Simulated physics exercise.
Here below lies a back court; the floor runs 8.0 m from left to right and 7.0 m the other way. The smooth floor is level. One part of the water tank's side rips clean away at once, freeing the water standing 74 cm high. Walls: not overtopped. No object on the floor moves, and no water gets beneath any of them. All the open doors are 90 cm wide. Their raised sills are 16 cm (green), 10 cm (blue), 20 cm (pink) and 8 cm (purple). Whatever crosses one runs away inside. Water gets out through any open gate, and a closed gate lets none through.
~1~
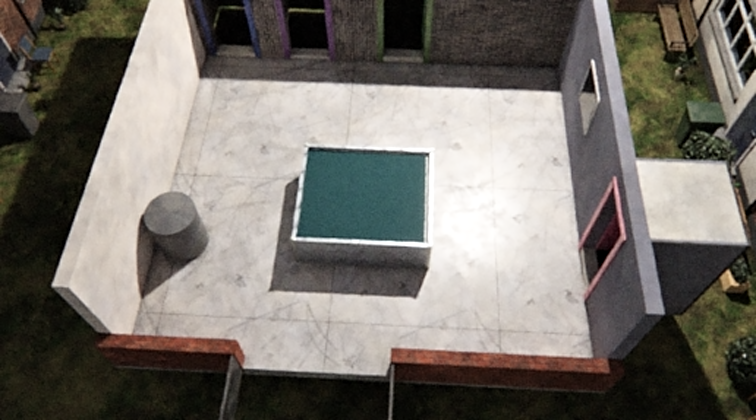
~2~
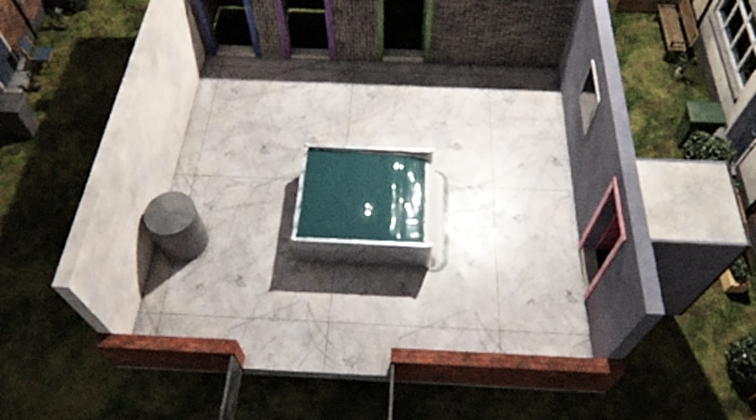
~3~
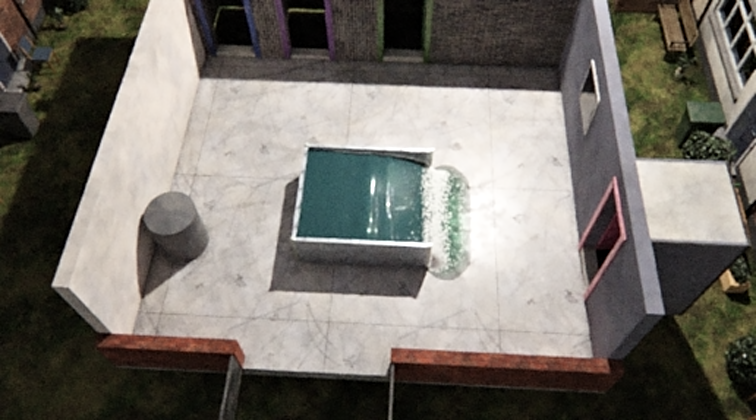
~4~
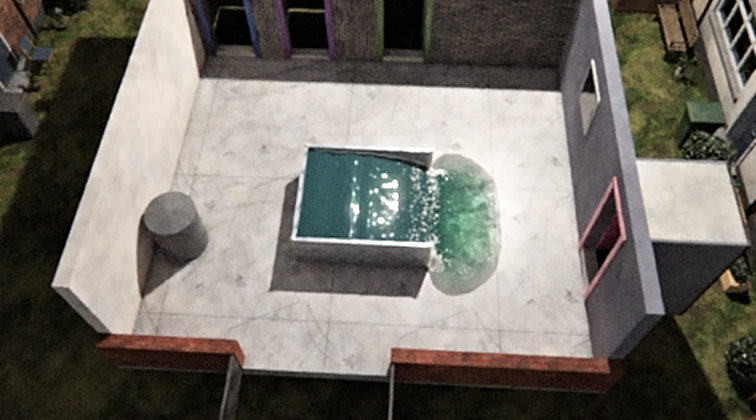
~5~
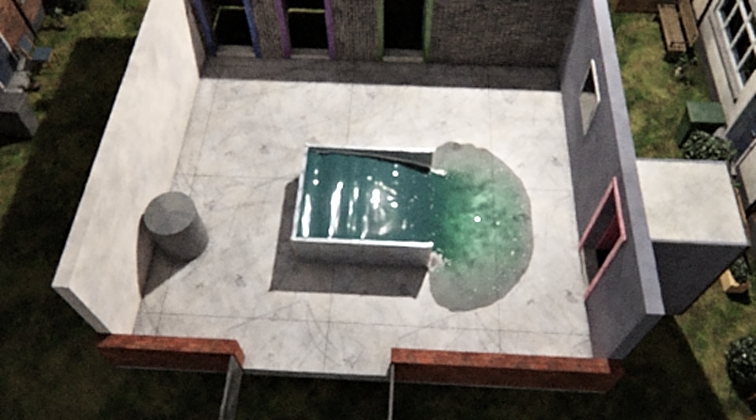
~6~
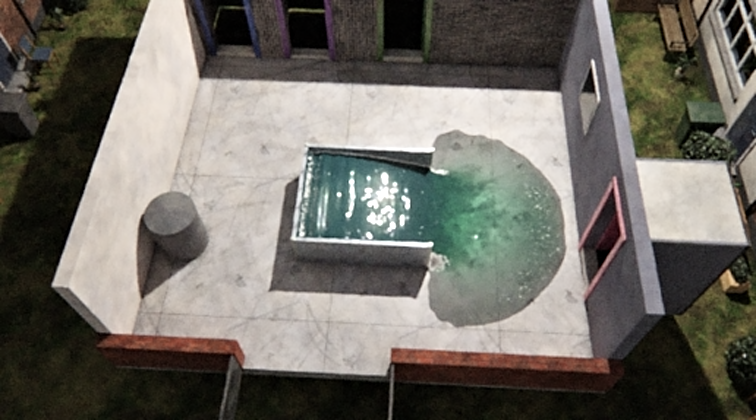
At first, a white-rimmed tank of still green water stands in a walled court beside a grey cylinder. Then its right side opens and water pours onto the pale floor, foaming, and spreads into a wide rounded pool reaching close to the right wall, while the tank's surface ripples and glints.
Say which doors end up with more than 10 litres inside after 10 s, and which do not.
Green door not more than 10 litres inside, blue door not more than 10 litres inside, pink door more than 10 litres inside, purple door not more than 10 litres inside.
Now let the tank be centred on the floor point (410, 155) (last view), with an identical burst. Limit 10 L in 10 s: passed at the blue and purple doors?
Checking the limit: The blue door is beyond it and the purple door is within it.
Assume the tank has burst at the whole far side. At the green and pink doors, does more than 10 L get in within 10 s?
Green: Exceeding the limit; pink: Within the limit.
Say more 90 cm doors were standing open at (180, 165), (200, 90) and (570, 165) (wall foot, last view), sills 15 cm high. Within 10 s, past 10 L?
Less, less, more.
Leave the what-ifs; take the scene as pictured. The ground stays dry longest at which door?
Blue.
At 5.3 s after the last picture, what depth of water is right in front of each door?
Green 7 cm, blue 3 cm, pink 12 cm, purple 4 cm.
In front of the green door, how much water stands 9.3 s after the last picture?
About 6.0 cm.
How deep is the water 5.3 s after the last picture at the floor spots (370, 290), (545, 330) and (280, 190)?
Roughly 5, 13, 0 cm.
Then, 0.7 s after the last picture water covers 25 % of the floor and is deepest (42 cm) near (573, 225); green door not reached, blue door not reached, pink door 33 cm at the sill, 13 L in, purple door not reached.
Then, 1.5 s after the last picture water covers 30 % of the floor and is deepest (46 cm) near (591, 372); green door not reached, blue door not reached, pink door 35 cm at the sill, 66 L in, purple door not reached.
Then, 2.8 s after the last picture water covers 40 % of the floor and is deepest (34 cm) near (591, 372); green door 3 cm at the sill, 0 L in, blue door not reached, pink door 23 cm at the sill, 124 L in, purple door not reached.
Then, 5.3 s after the last picture water covers 85 % of the floor and is deepest (20 cm) near (146, 282); green door 7 cm at the sill, 0 L in, blue door 3 cm at the sill, 0 L in, pink door 12 cm at the sill, 129 L in, purple door 4 cm at the sill, 0 L in.
Then, 9.3 s after the last picture water covers 95 % of the floor and is deepest (12 cm) near (166, 207); green door 6 cm at the sill, 0 L in, blue door 9 cm at the sill, 1 L in, pink door 6 cm at the sill, 129 L in, purple door 4 cm at the sill, 0 L in.
